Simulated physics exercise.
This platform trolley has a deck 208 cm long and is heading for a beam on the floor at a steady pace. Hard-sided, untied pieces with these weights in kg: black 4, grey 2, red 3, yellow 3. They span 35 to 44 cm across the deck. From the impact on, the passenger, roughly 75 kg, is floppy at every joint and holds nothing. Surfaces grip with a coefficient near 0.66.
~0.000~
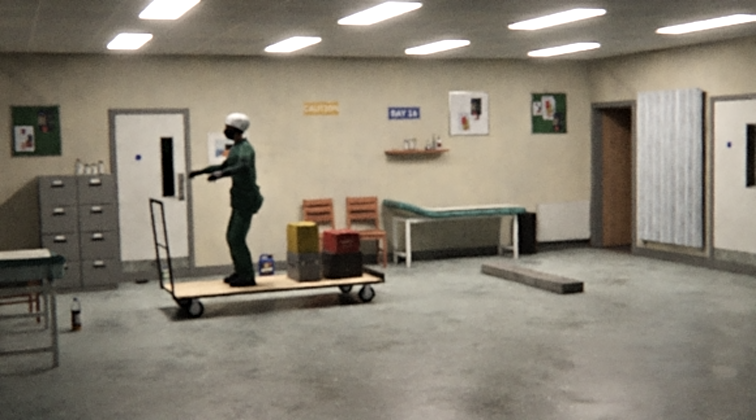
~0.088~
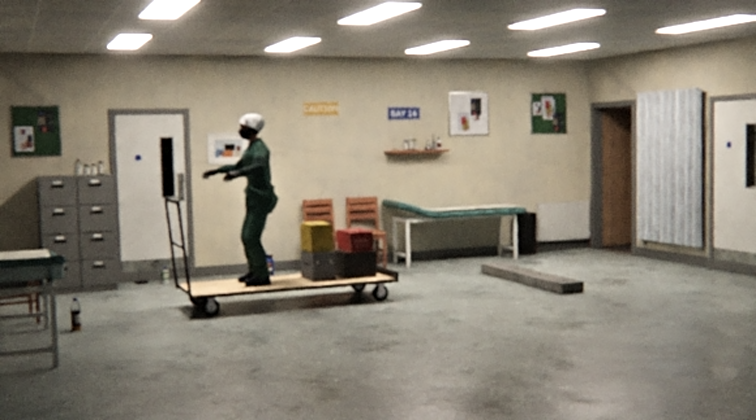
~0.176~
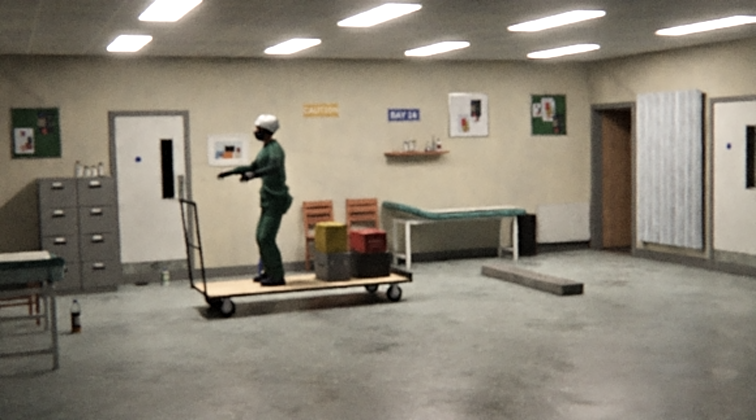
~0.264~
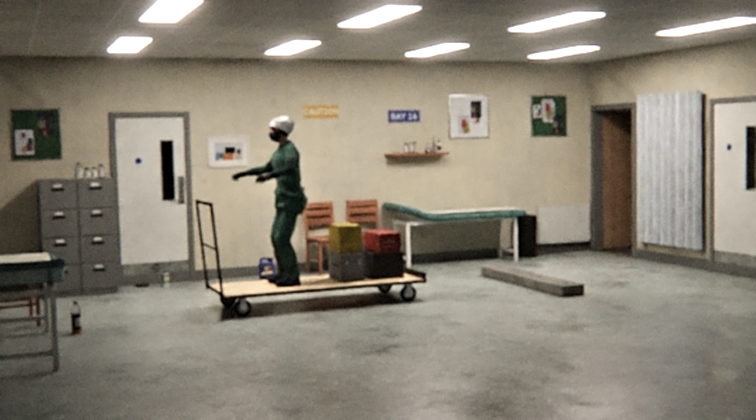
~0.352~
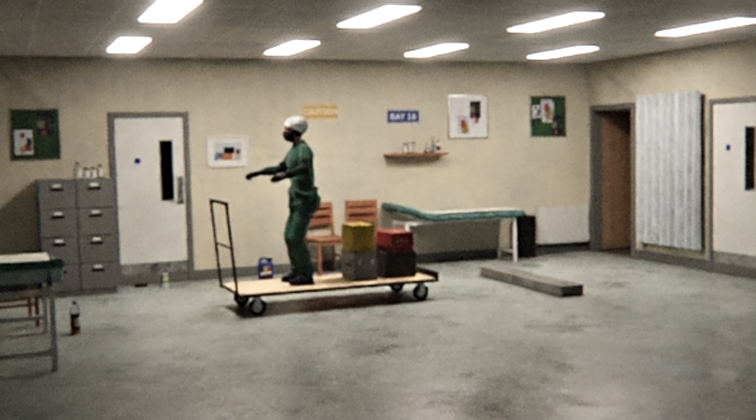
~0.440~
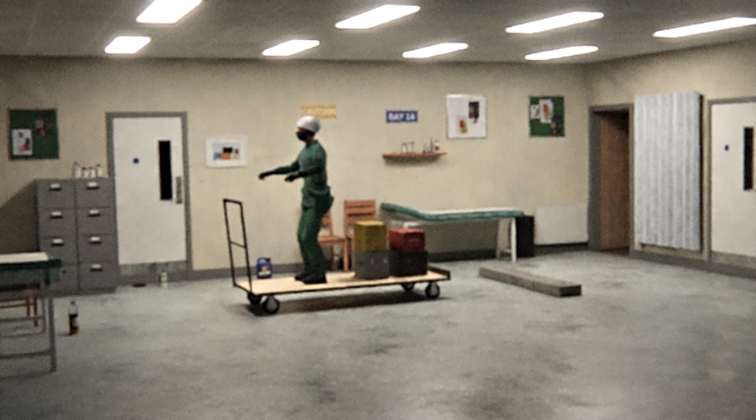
A platform trolley carrying a standing helmeted figure and stacked boxes rolls right across the floor.
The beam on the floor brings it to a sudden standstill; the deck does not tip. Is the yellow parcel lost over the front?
The yellow parcel keeps its place on the deck at this speed.
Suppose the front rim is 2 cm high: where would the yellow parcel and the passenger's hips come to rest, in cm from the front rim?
In that case yellow 50 behind, hips 80 behind.
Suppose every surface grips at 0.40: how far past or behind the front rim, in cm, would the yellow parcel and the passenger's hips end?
In that case yellow 30 past, hips 60 behind.
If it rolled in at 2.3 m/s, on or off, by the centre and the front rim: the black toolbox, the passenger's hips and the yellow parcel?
In that case black on, hips on, yellow off.
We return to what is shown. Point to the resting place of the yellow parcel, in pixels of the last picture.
Around (487, 229).
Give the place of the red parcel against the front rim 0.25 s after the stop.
Some 5 cm behind it.
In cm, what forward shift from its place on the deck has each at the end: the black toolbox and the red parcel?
Black 10, red 70.
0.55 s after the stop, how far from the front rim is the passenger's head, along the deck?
About 90 cm behind the rim.
Impact comes at 1.07 s.
After 1.62 s the yellow parcel is 38 cm behind the rim, tilted 50°, near (493, 228) in the last picture's view.
After 2.07 s the yellow parcel is 50 cm behind the rim, tilted 20°, near (484, 229) in the last picture's view.
Final state at 5.1 s, past the rim, red parcel; behind it, black toolbox, grey toolbox, yellow parcel and the passenger's hips.
